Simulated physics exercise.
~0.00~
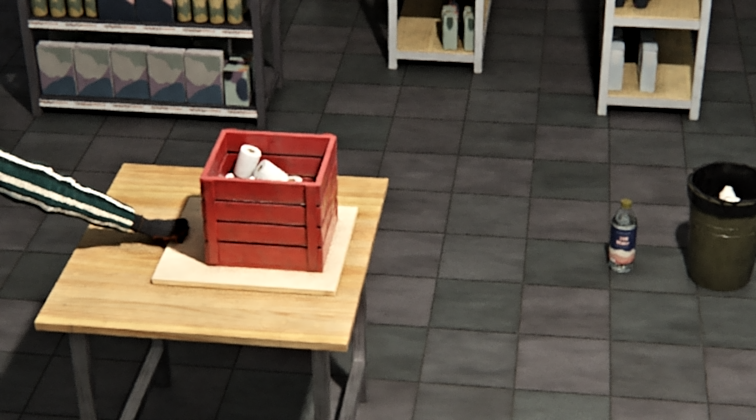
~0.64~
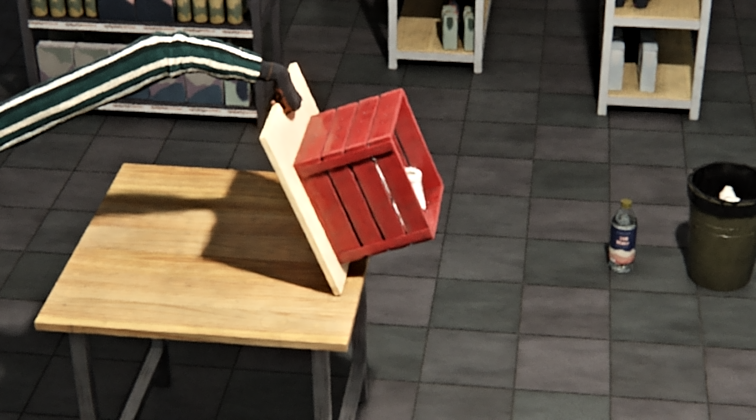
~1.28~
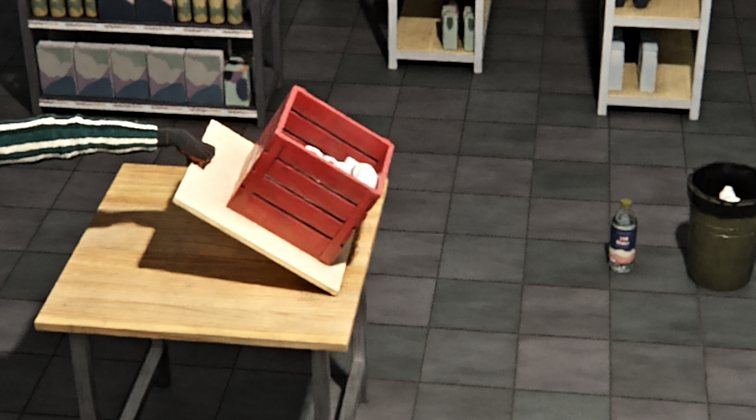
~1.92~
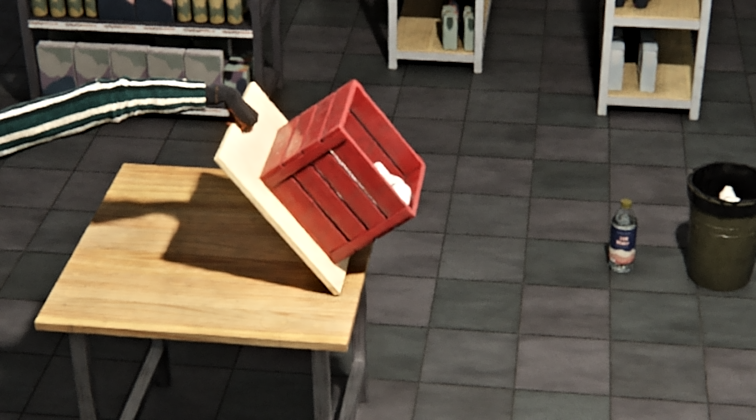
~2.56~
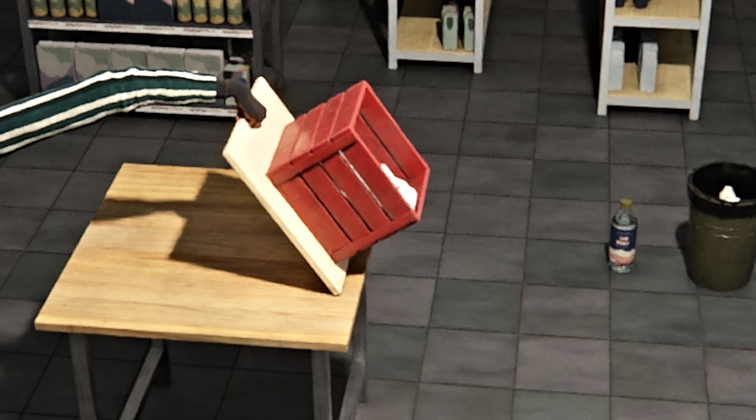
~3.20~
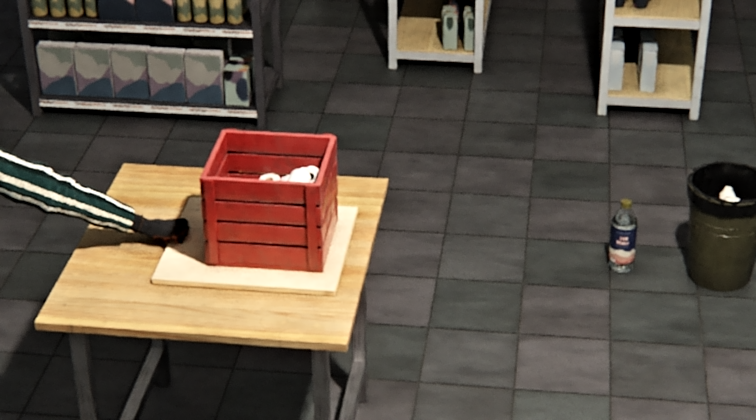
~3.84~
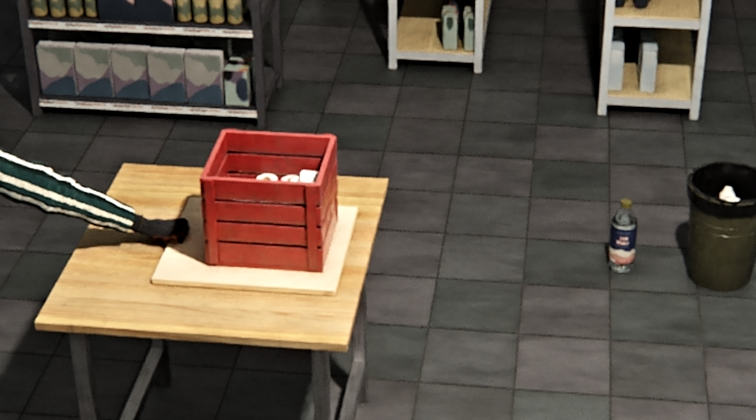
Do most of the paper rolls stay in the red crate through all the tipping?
Yes, the crate keeps nearly all of its paper rolls, losing fewer than one in six of them.
